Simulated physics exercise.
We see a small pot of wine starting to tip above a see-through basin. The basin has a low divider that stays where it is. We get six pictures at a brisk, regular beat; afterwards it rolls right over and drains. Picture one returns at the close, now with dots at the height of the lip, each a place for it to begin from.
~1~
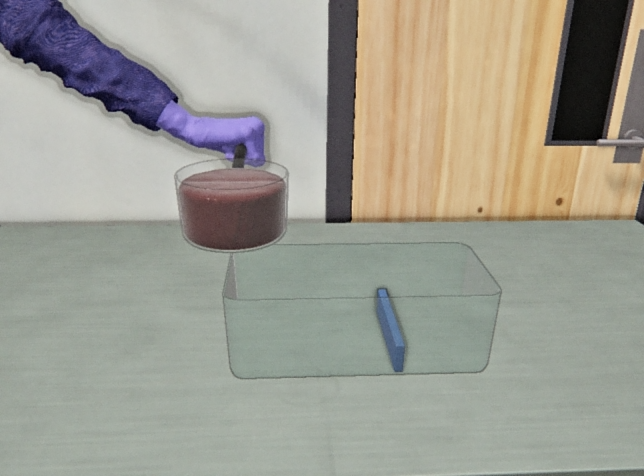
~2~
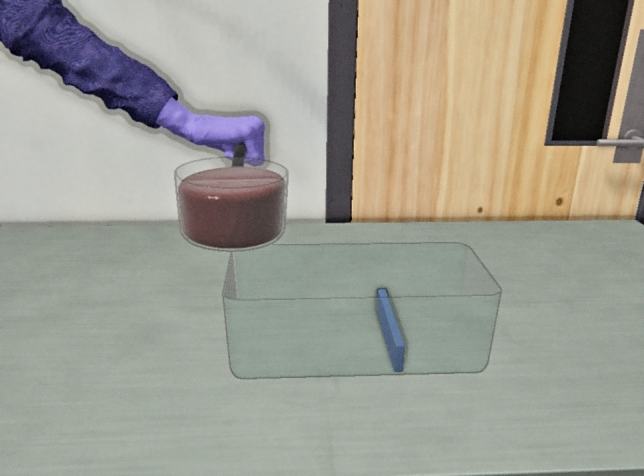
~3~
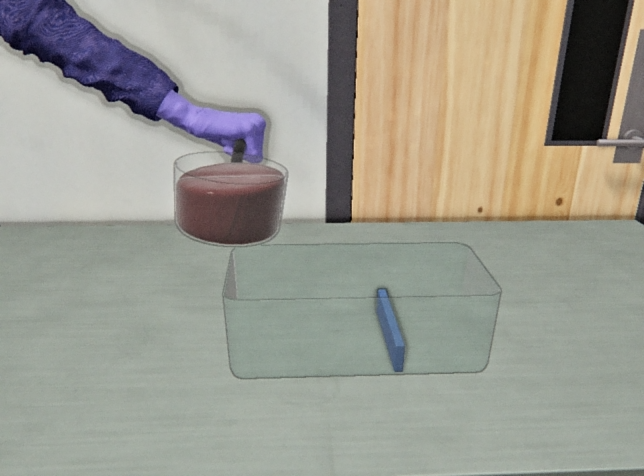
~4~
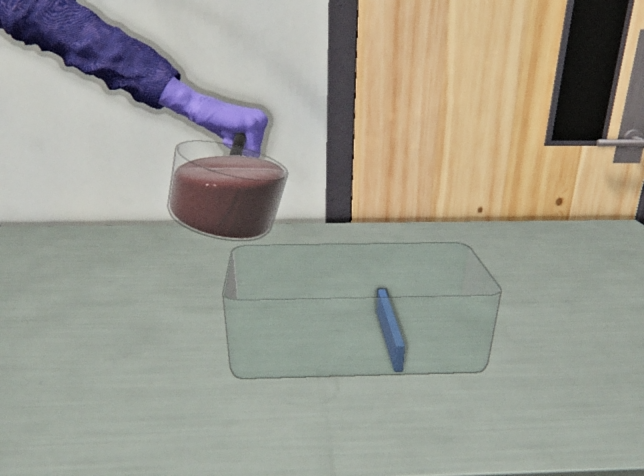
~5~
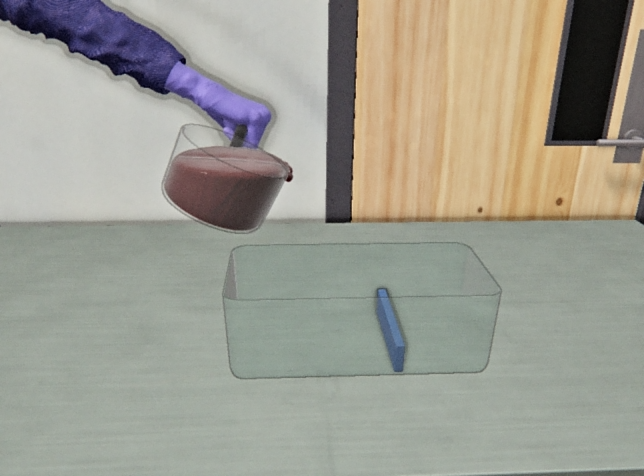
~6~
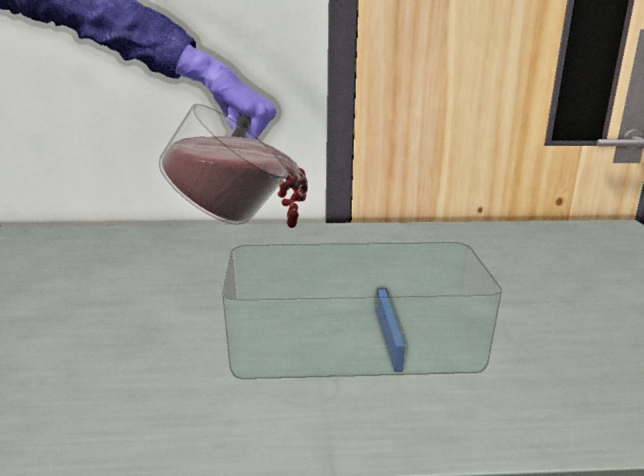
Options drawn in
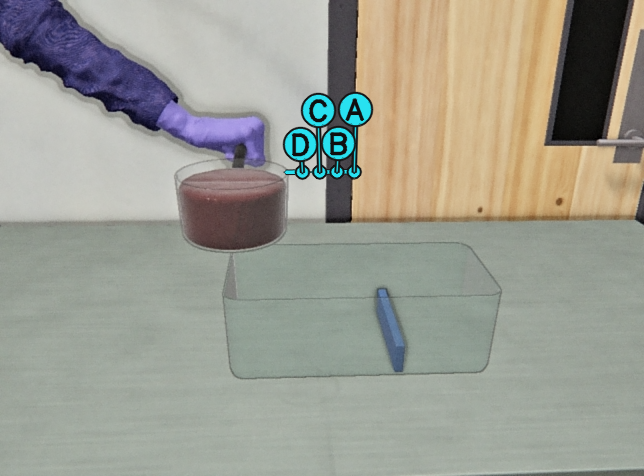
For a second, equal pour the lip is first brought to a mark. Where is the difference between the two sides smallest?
Spot D.
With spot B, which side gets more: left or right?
The right side.
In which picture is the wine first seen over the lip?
In picture 5.
On the marked copy, A at (354, 171); B at (337, 171); C at (319, 172); D at (302, 172).
With A, about 24 % ends left of the wall and 75 % right of it.
With B, about 19 % ends left of the wall and 80 % right of it.
With C, about 25 % ends left of the wall and 73 % right of it.
With D, about 48 % ends left of the wall and 51 % right of it.
